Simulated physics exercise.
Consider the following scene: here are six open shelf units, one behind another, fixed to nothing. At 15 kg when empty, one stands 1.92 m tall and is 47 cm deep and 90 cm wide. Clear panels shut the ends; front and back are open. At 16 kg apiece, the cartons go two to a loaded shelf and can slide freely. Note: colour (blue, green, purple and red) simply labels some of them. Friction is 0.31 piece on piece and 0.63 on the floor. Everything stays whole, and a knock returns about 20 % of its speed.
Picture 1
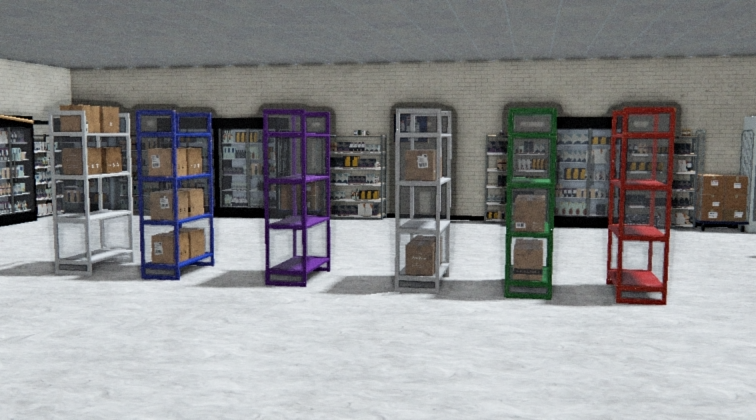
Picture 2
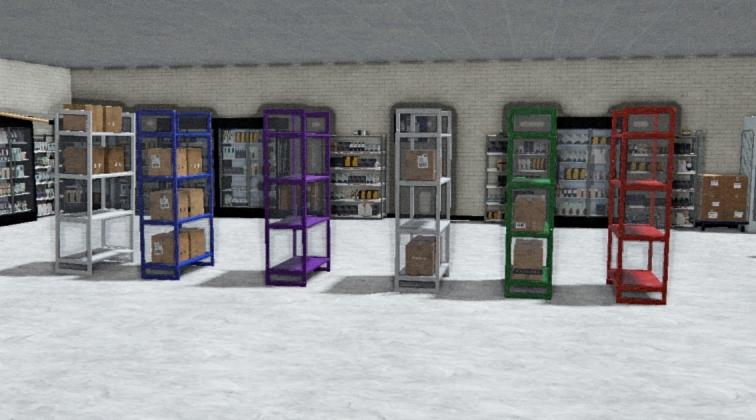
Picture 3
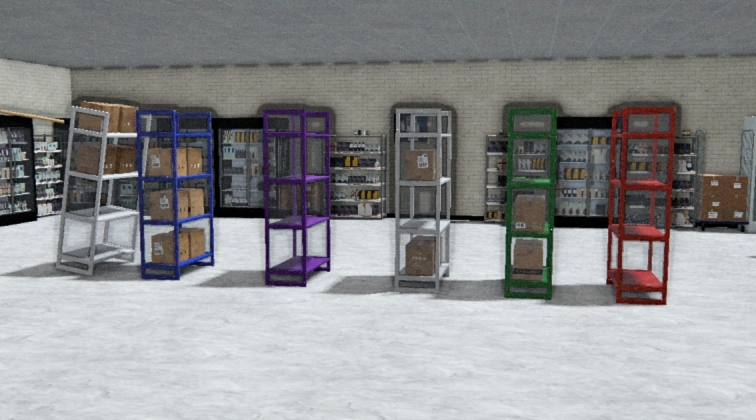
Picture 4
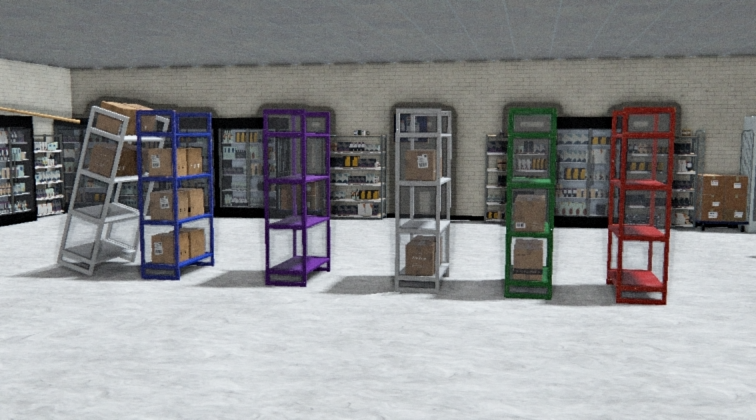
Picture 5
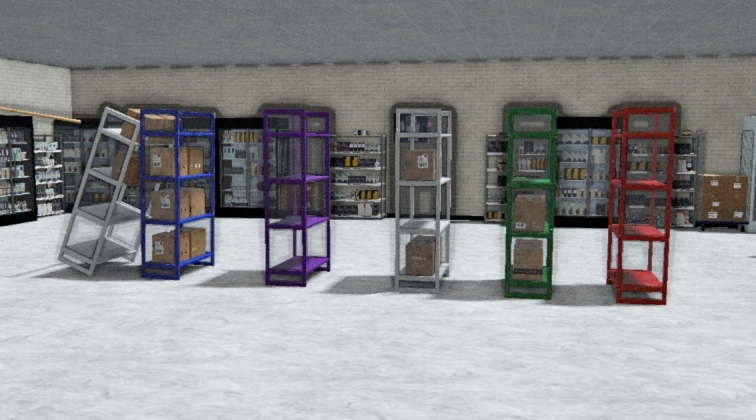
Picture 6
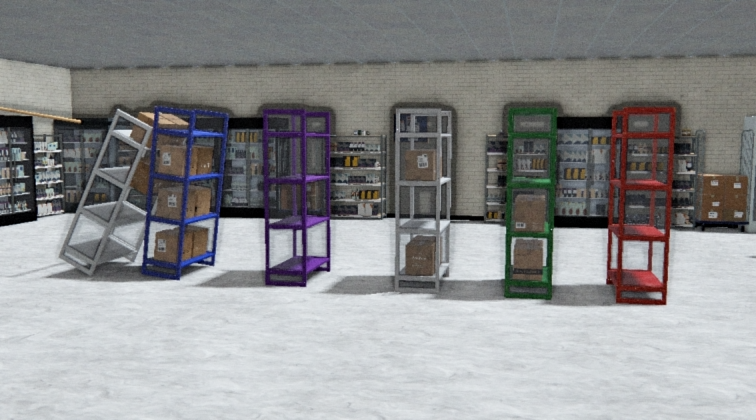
The leftmost grey shelf tilts right against the blue one, which then leans slightly right.
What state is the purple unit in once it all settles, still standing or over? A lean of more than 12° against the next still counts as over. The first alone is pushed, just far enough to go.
Oh, that one goes.
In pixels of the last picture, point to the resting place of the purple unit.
End point, last view: About (348, 197).
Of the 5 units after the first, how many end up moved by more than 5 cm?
Shifted count - 2.
Then, 0.40 s past the last view, 4 cartons spilt or dropped; 1 of the 5 other units over; purple unit unmoved; blue unit 16° from how it stood.
Then, 0.78 s past the last view, 7 cartons spilt or dropped; 1 of the 5 other units over; purple unit 6° from how it stood; blue unit 38° from how it stood.
Then, 1.04 s past the last view, 8 cartons spilt or dropped; 2 of the 5 other units over; purple unit 32° from how it stood; blue unit 56° from how it stood.
Then, 1.48 s past the last view, 10 cartons spilt or dropped; 2 of the 5 other units over; purple unit 29° from how it stood; blue unit 62° from how it stood.
In the end, 10 cartons spilt or dropped; 2 of the 5 other units over; purple unit 29° from how it stood; blue unit 62° from how it stood; green unit unmoved. Three left standing. From the last view, middles, purple unit near (348, 197), blue unit near (251, 220).
